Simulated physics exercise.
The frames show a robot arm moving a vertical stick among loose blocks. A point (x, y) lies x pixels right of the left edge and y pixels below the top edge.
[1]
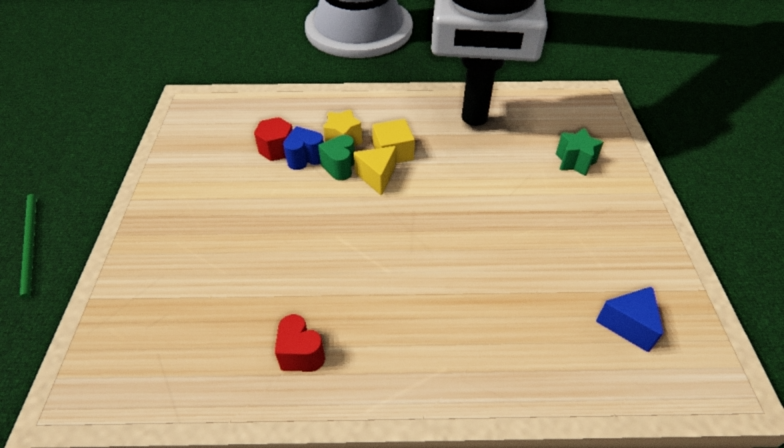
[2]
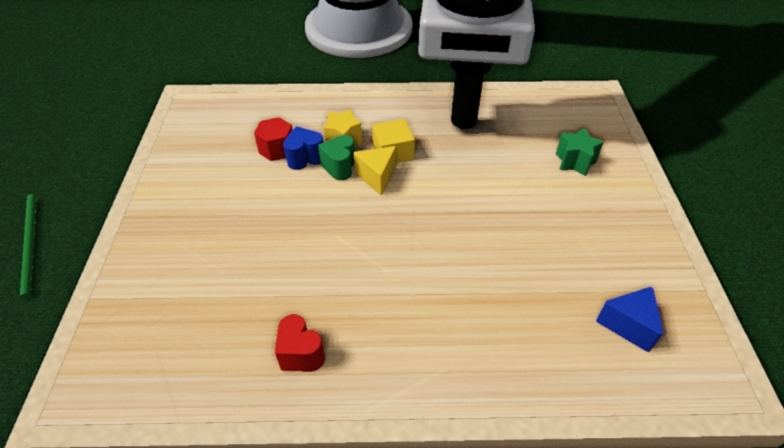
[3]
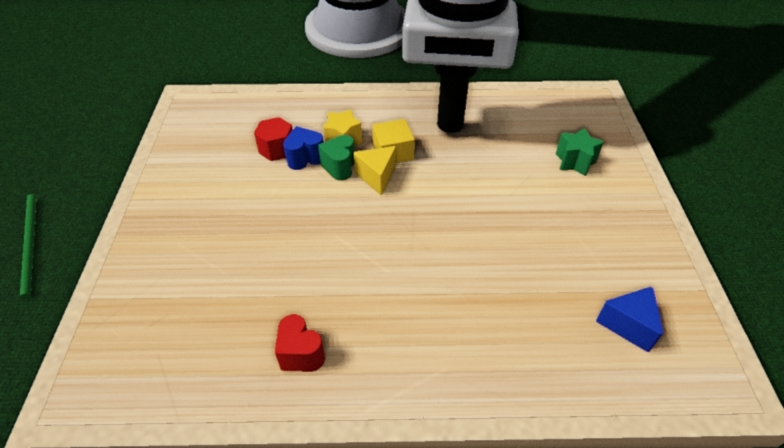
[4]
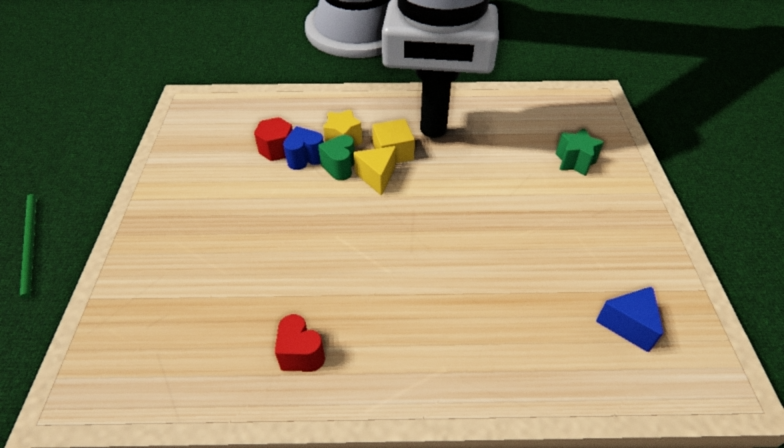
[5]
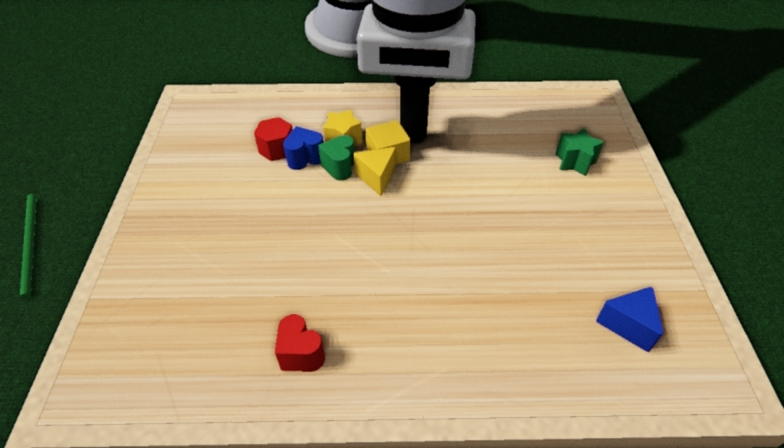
A robot arm moves its black stick left and slightly nudges the yellow square block.
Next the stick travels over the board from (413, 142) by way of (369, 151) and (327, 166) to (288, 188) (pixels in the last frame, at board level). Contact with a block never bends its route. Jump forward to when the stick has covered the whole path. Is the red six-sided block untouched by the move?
No.
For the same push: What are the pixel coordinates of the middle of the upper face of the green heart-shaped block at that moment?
It is at (274, 218).
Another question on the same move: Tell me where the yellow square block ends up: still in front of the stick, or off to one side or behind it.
As far as I can tell, the yellow square block is still leading the way in front of the stick.
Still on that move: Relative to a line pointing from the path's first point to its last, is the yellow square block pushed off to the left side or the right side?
It's pushed left.
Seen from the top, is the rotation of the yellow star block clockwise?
Yes, that is what happens.
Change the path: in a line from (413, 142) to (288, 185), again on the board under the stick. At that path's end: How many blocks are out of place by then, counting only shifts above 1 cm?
I reckon the push displaces two of the blocks by more than 1 cm.
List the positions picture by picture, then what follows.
Stick's lower end at (475, 118); red six-sided block at (273, 128); green heart-shaped block at (338, 146); yellow star block at (342, 120); yellow square block at (393, 131), in the first frame.
Stick at (464, 121); blocks still, in the second frame.
Stick at (450, 125); blocks still, in the third frame.
Stick at (433, 130); blocks still, in the fourth frame.
Stick at (413, 135); red six-sided block at (273, 128); green heart-shaped block at (338, 146); yellow star block at (342, 120); yellow square block at (388, 134), in the fifth frame.
The first path, step by step. One third of the way, stick at (369, 144); green heart-shaped block at (315, 160), turned 30° anticlockwise; yellow square block at (344, 145), turned 15° anticlockwise.
Two thirds of the way, stick at (326, 159); red six-sided block at (267, 127), turned 15° clockwise; green heart-shaped block at (289, 186), turned 70° anticlockwise; yellow star block at (333, 119), turned 20° clockwise; yellow square block at (308, 165), turned 40° anticlockwise.
At the end, stick at (287, 181); red six-sided block at (262, 125), turned 40° clockwise; green heart-shaped block at (274, 218), turned 105° anticlockwise; yellow star block at (333, 119), turned 20° clockwise; yellow square block at (276, 192), turned 70° anticlockwise.
